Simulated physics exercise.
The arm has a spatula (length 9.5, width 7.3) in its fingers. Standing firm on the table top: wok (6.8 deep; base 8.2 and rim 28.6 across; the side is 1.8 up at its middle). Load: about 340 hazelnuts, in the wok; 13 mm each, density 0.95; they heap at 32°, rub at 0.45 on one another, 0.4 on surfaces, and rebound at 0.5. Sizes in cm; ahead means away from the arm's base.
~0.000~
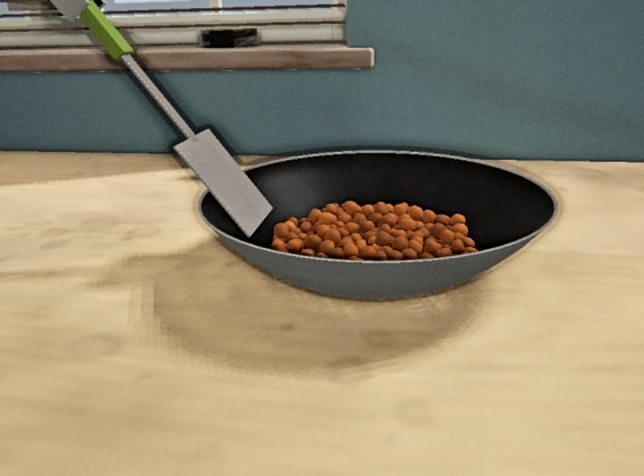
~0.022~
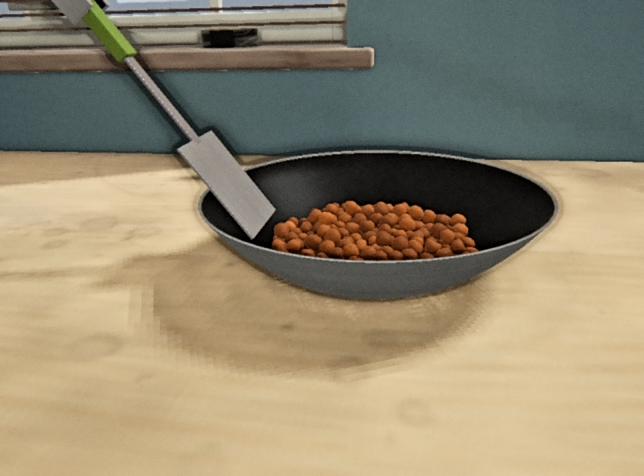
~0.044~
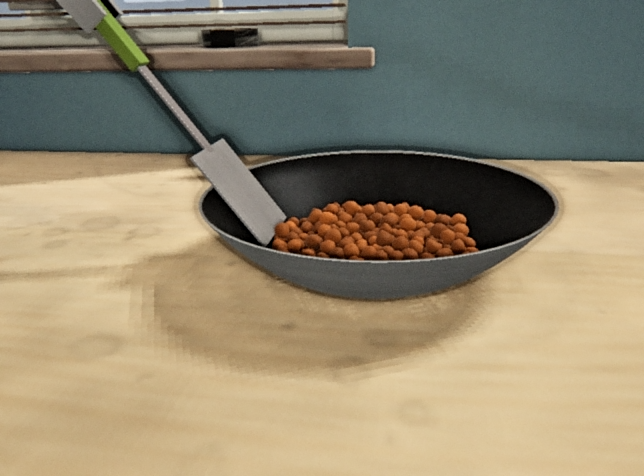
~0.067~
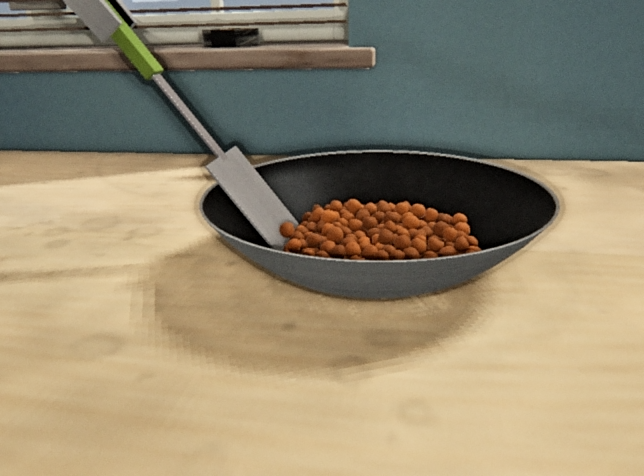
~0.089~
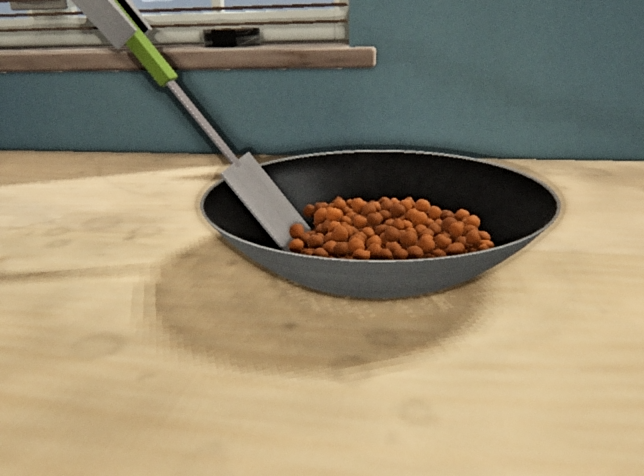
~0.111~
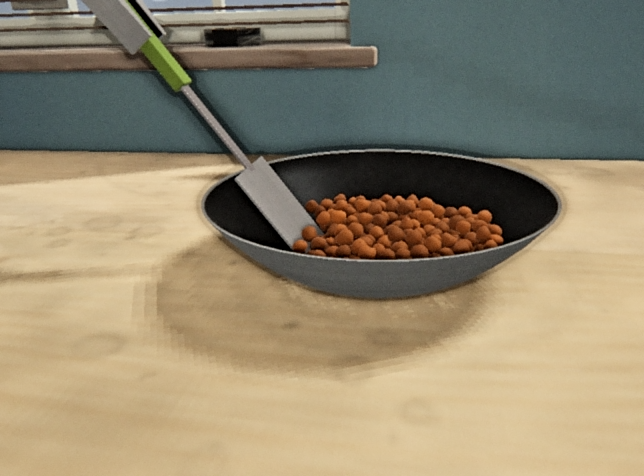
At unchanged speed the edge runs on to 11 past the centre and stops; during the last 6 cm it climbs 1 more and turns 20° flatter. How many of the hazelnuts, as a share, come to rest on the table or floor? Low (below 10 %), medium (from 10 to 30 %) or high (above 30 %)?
On the table or floor the share is medium, from 10 to 30 %.
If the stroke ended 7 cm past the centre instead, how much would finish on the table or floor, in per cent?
Then about 0 per cent.
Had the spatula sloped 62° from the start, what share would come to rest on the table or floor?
In that case some 25 per cent.
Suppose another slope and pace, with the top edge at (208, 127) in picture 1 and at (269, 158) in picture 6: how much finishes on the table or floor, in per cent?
About 25 per cent.
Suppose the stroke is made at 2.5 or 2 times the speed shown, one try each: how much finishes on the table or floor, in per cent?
About 50 and 45 per cent.
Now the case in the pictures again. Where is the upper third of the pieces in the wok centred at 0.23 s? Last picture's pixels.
Around (452, 222).
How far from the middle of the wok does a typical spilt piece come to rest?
About 22 cm.
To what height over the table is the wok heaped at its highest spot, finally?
About 8.5 cm.
After 0.23 s, sloping 53°, highest piece 6 above the table; 337 in the wok.
After 0.35 s, sloping 47°, highest piece 8 above the table; 337 in the wok.
After 0.61 s, sloping 33°, highest piece 8 above the table; 281 in the wok, 50 on the table or floor, 6 on the blade or in flight.
After 1.66 s, sloping 33°, highest piece 8 above the table; 278 in the wok, 59 on the table or floor.
At rest, 278 in the wok, 59 on the table or floor. That is 18 % on the table or floor.
